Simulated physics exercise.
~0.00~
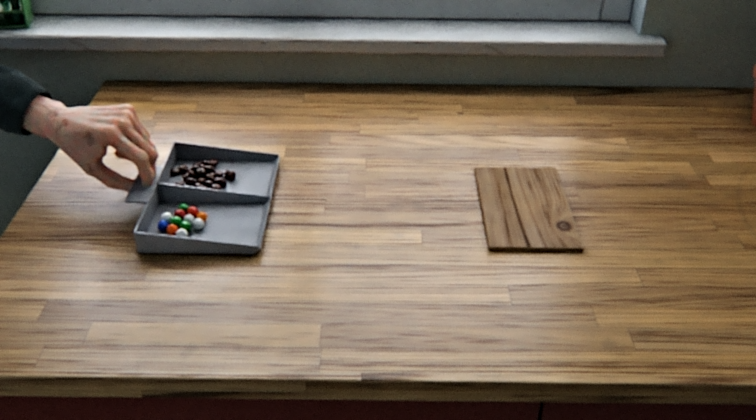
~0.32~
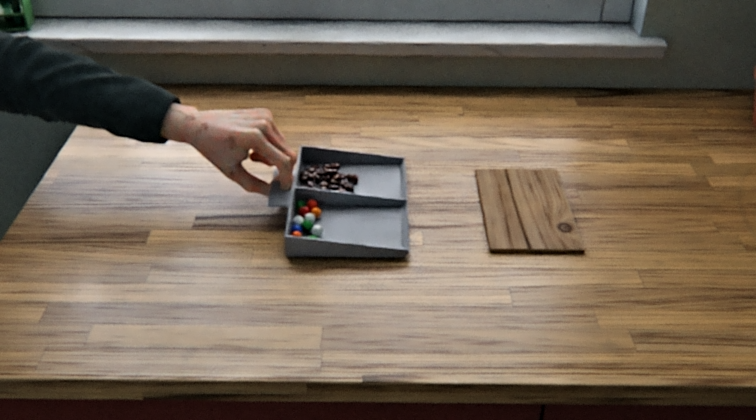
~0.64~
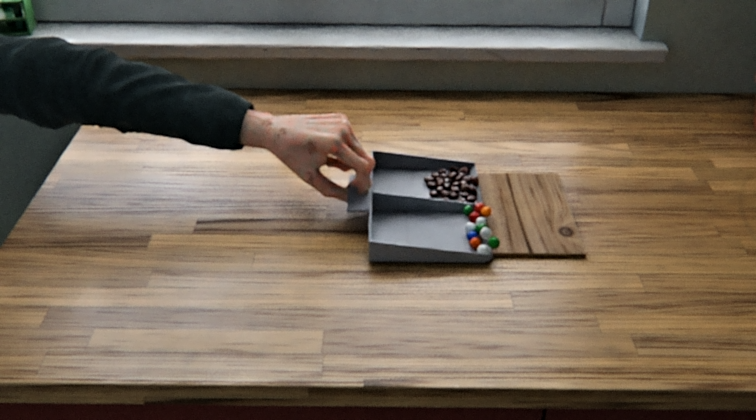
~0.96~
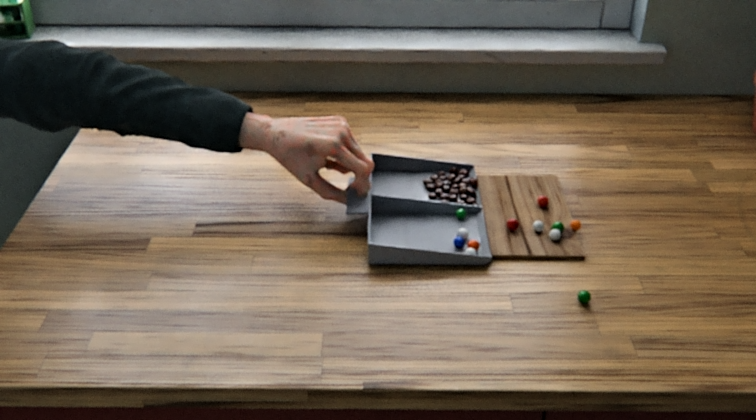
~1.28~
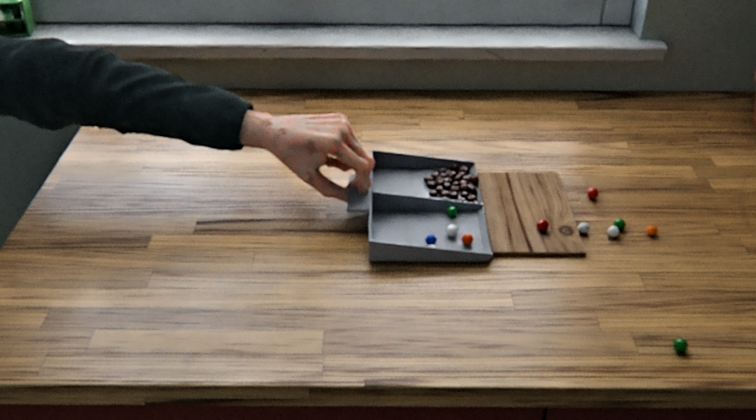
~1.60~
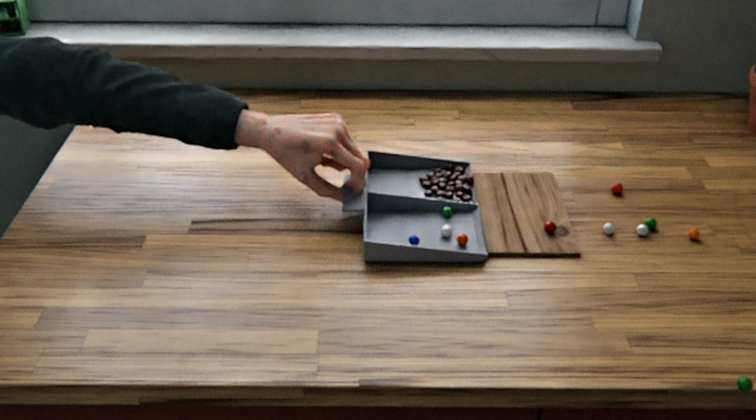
We see a hand slide a divided gray tray of colorful balls and dark brown pieces rightward across a wooden counter until it stops against a flat board; most of the balls roll out over the board and onto the counter, while the brown pieces stay inside, bunched near the front rim.
